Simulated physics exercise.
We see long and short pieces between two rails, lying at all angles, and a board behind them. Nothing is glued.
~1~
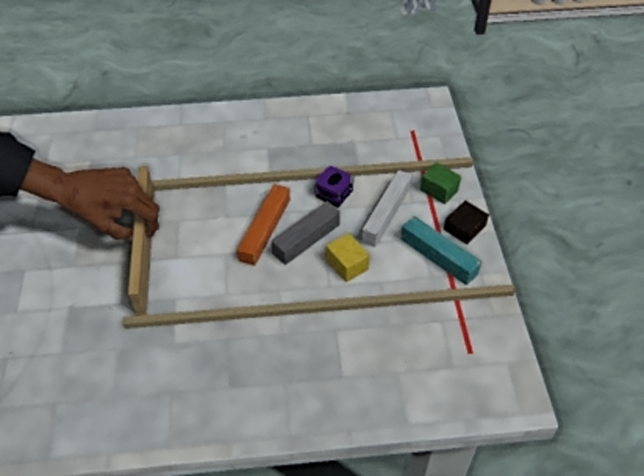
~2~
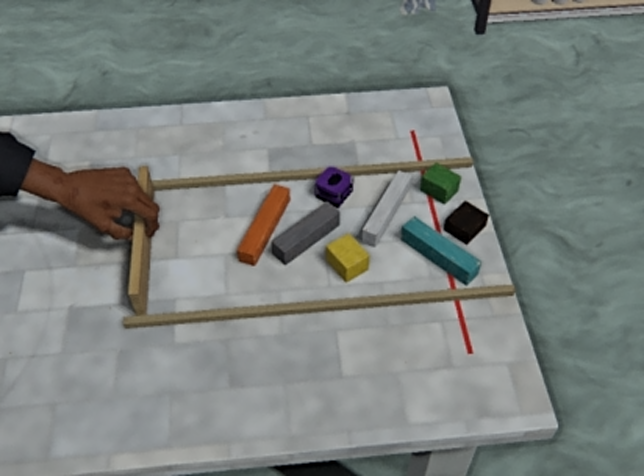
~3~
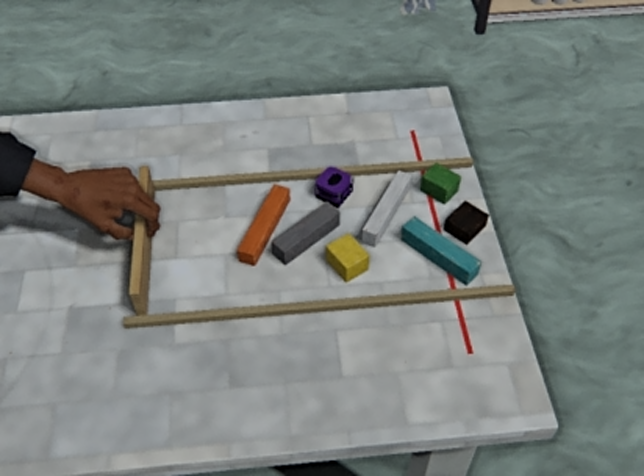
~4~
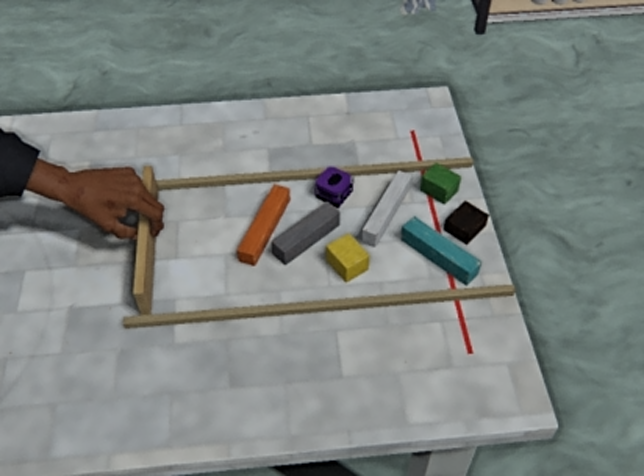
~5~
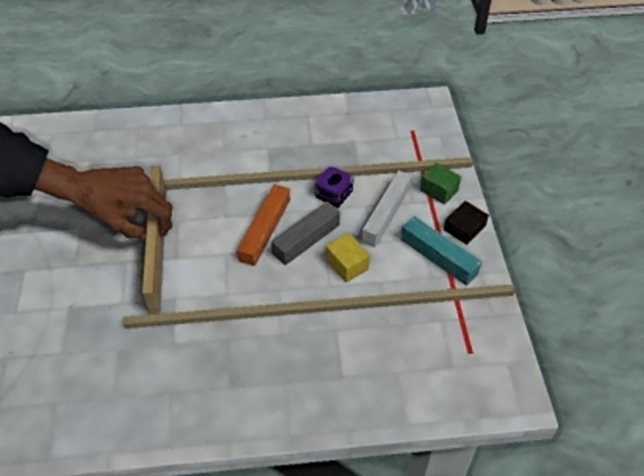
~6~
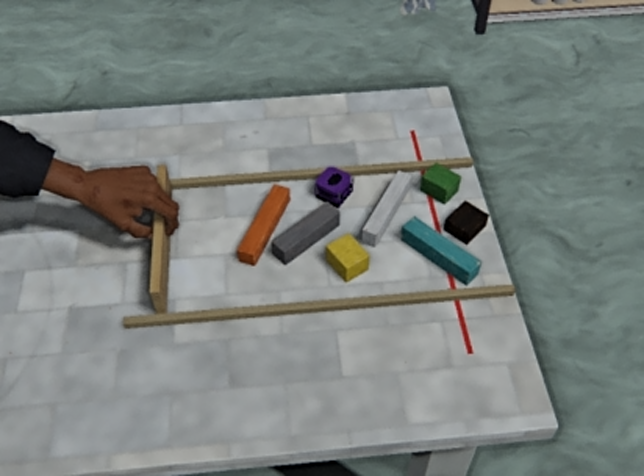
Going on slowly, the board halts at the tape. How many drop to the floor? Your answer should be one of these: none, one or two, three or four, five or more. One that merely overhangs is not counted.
The count is three or four.
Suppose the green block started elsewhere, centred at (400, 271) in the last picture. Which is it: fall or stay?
From there it falls.
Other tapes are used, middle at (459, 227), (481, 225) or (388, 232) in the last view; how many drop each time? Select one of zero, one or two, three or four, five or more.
Taking the three tapes one at a time, the answers are three or four, then 5 or more, then not one.
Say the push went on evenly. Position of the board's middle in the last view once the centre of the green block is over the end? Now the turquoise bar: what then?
The green block puts it at (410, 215), the turquoise bar at (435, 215).
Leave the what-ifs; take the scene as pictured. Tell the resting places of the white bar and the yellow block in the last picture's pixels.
The white bar finishes at (484, 198); the yellow block finishes at (472, 269).
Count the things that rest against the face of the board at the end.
My count gives 2.
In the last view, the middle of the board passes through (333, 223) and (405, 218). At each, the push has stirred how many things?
So 5, and at the other place 8.
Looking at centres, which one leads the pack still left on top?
The white bar finishes closest.
Early on, none off yet; black block at rest near (466, 223); green block at rest near (440, 183); turquoise bar at rest near (440, 250).
Finally, the number that fall off is three or four; lost, turquoise bar, green block and black block.
